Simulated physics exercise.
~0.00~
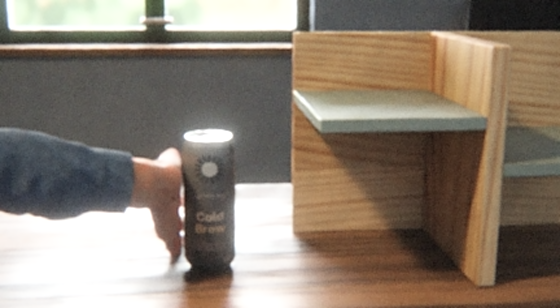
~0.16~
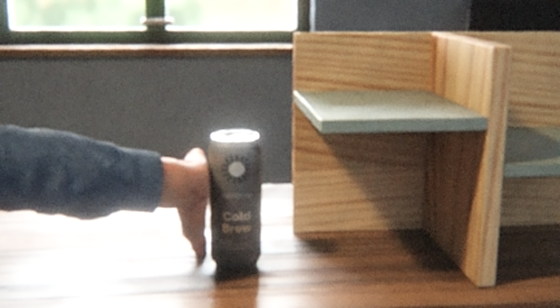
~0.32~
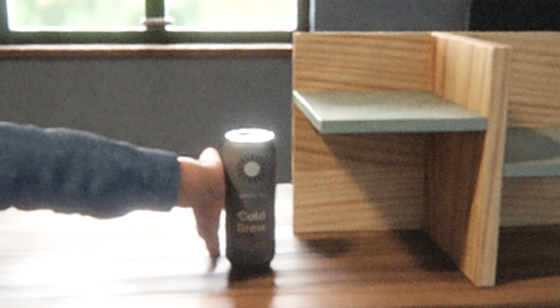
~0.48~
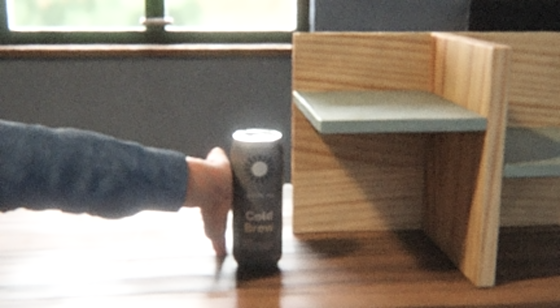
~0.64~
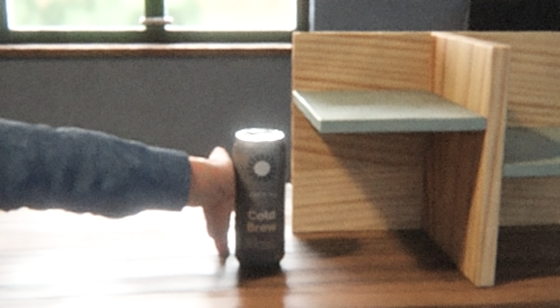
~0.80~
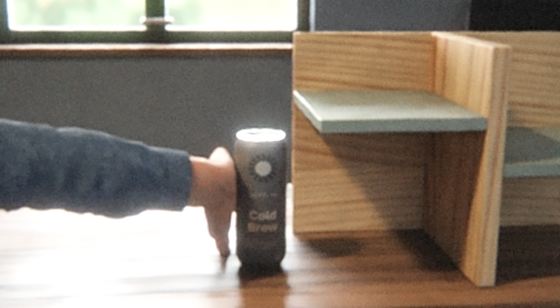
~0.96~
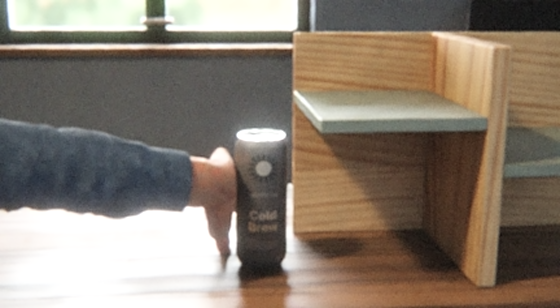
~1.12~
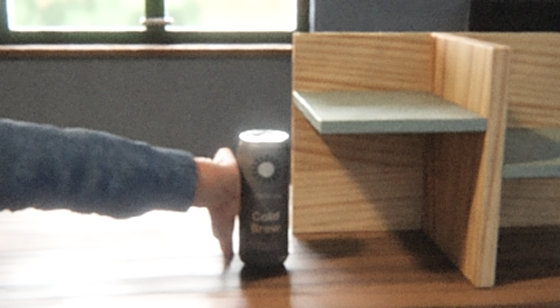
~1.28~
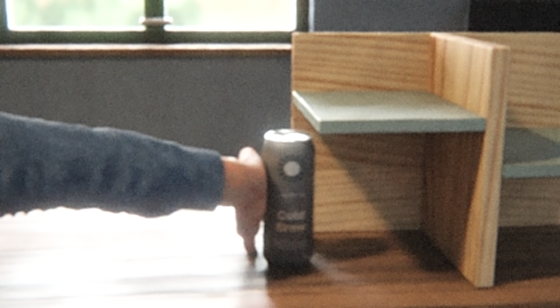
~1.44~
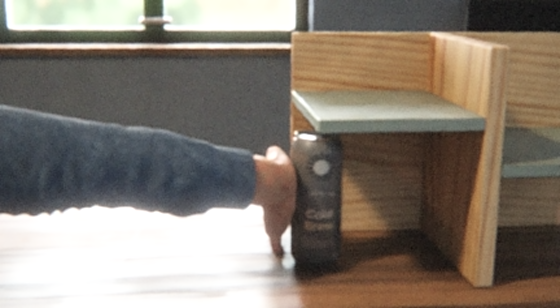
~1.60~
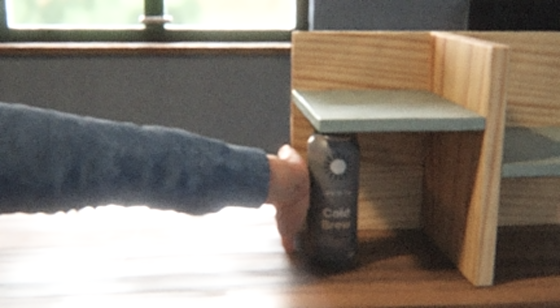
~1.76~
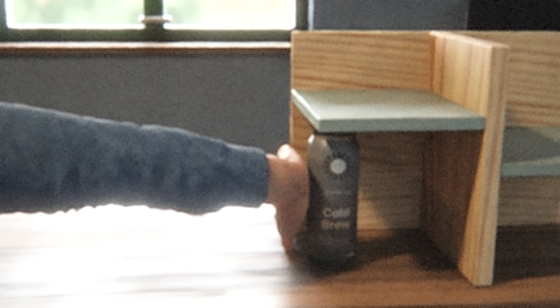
Grey can sliding right across a wooden tabletop, pushed by a hand, pausing, then passing upright under a small rack's shelf.
